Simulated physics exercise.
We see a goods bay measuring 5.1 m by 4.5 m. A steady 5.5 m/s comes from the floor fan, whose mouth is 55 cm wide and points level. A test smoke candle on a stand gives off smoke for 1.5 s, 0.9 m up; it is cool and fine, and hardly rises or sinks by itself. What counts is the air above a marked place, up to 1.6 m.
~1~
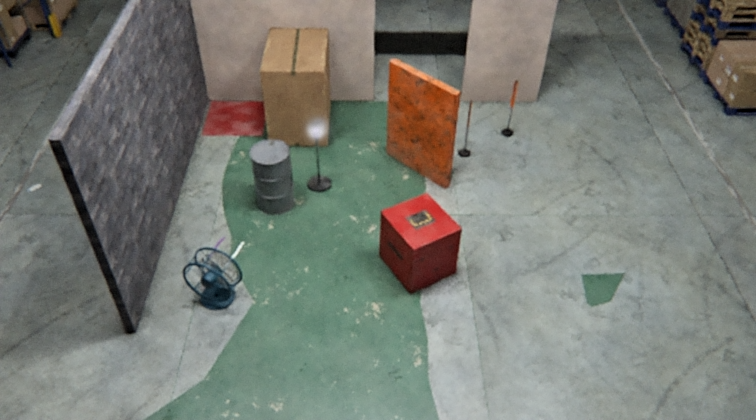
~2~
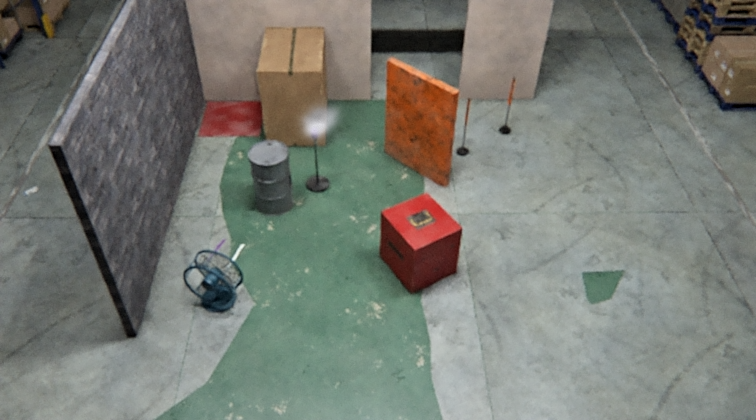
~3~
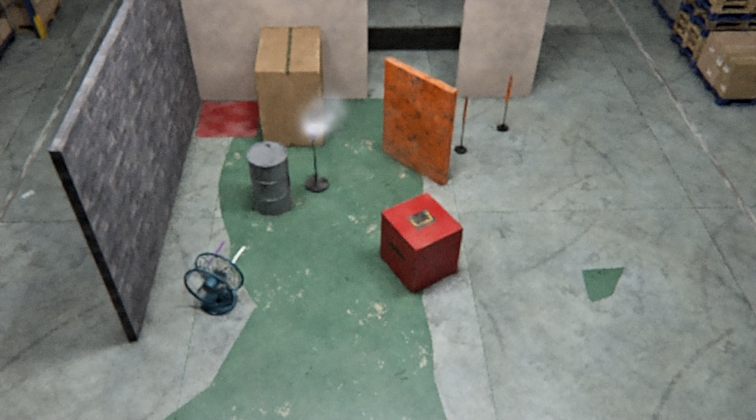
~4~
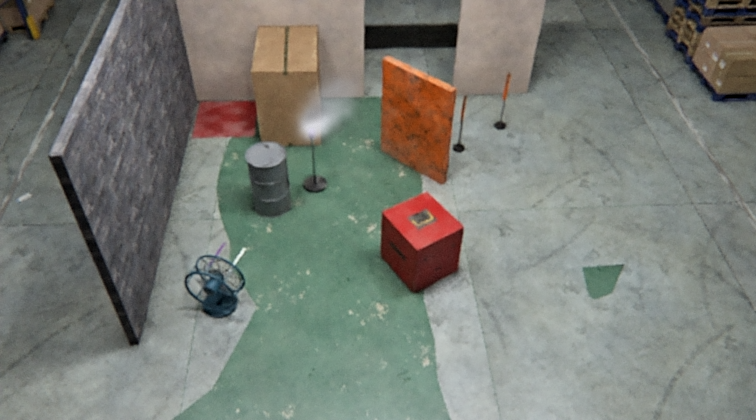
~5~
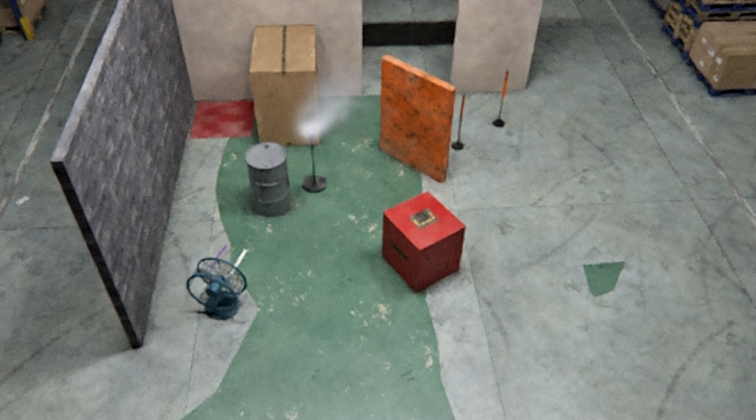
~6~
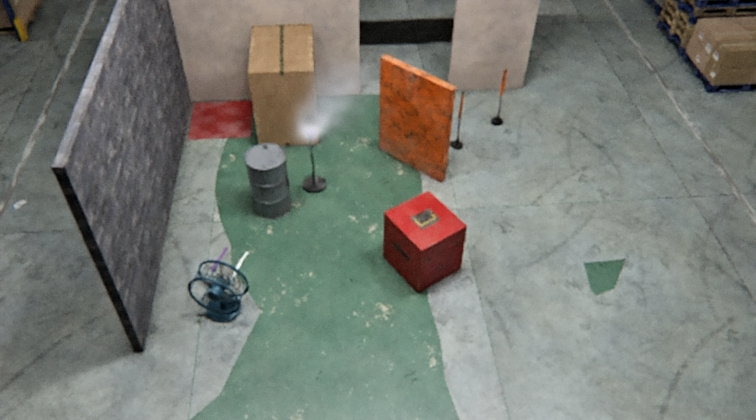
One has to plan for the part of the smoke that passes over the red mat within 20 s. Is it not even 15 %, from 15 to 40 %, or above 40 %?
Over the red mat: Under 15 %.
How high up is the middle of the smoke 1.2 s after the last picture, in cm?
About 120 cm.
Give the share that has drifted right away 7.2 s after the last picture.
Near 70 %.
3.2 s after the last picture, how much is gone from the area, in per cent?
About 15 %.
Then, 1.2 s after the last picture we count, 0 % has passed over the red mat, with 100 % still about or yet to come, and the middle of the rest is near (353, 71).
Then, 3.2 s after the last picture we count, 0 % has passed over the red mat, with 84 % still about or yet to come.
Then, 7.2 s after the last picture we count, 1 % has passed over the red mat, with 28 % still about or yet to come.
Then, 19.2 s after the last picture we count, 1 % has passed over the red mat, with 8 % still about or yet to come.
